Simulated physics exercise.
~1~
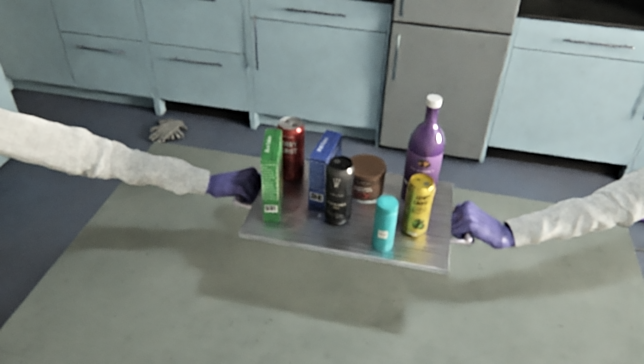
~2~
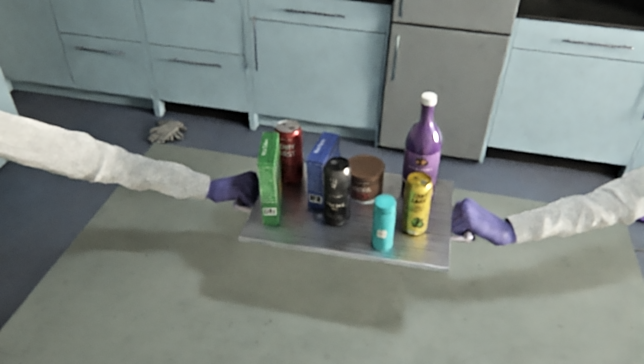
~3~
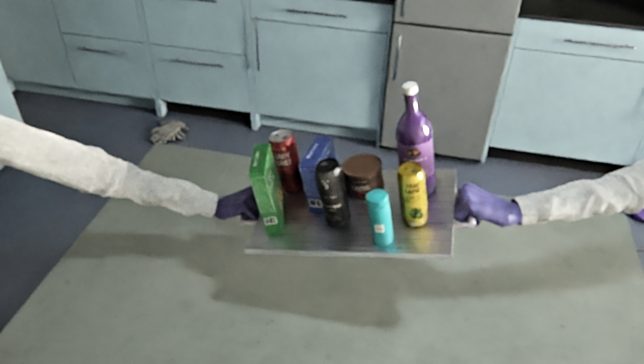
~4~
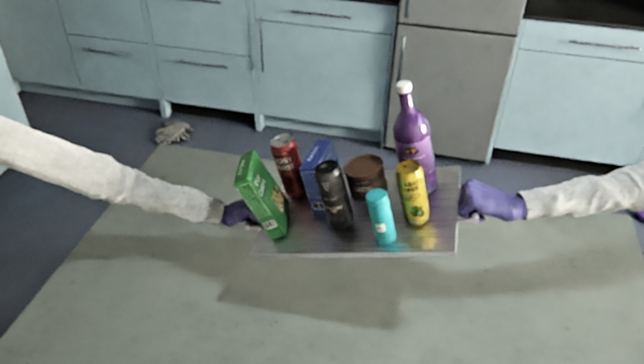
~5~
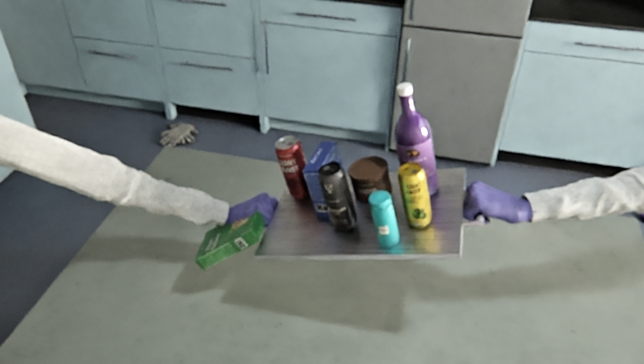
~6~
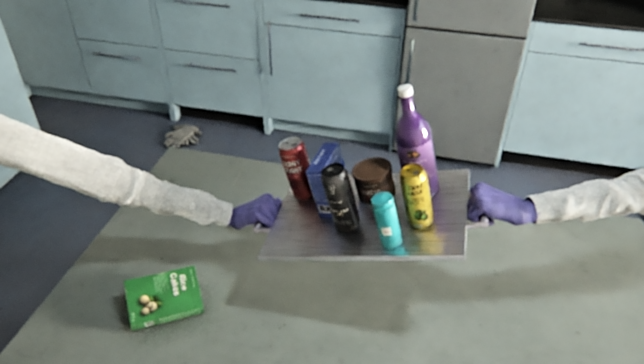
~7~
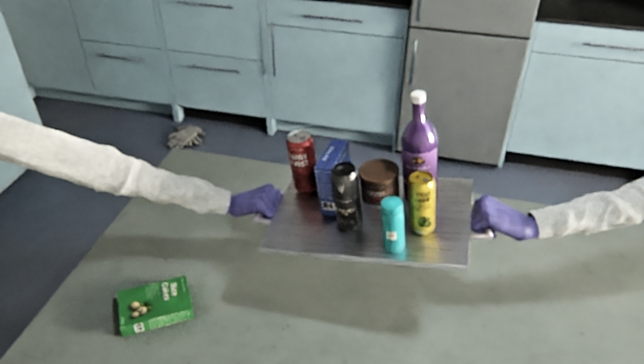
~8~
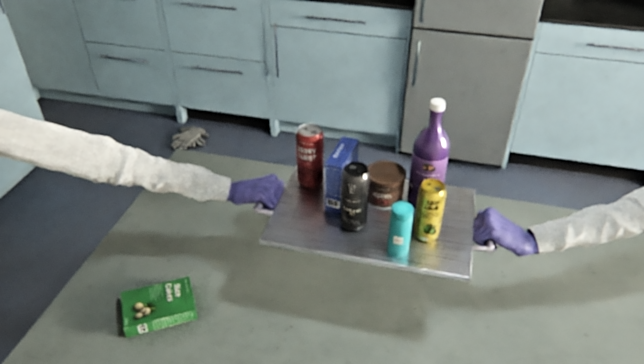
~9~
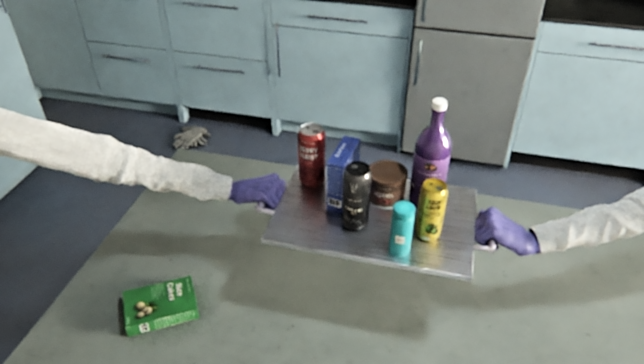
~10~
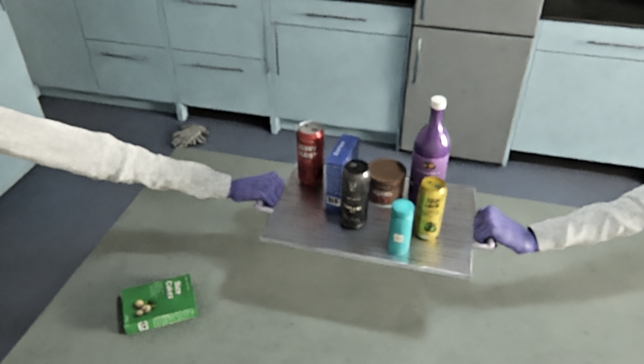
Green packet toppling off the left edge of a tilting hand-held tray onto the table, the other items staying upright once levelled.
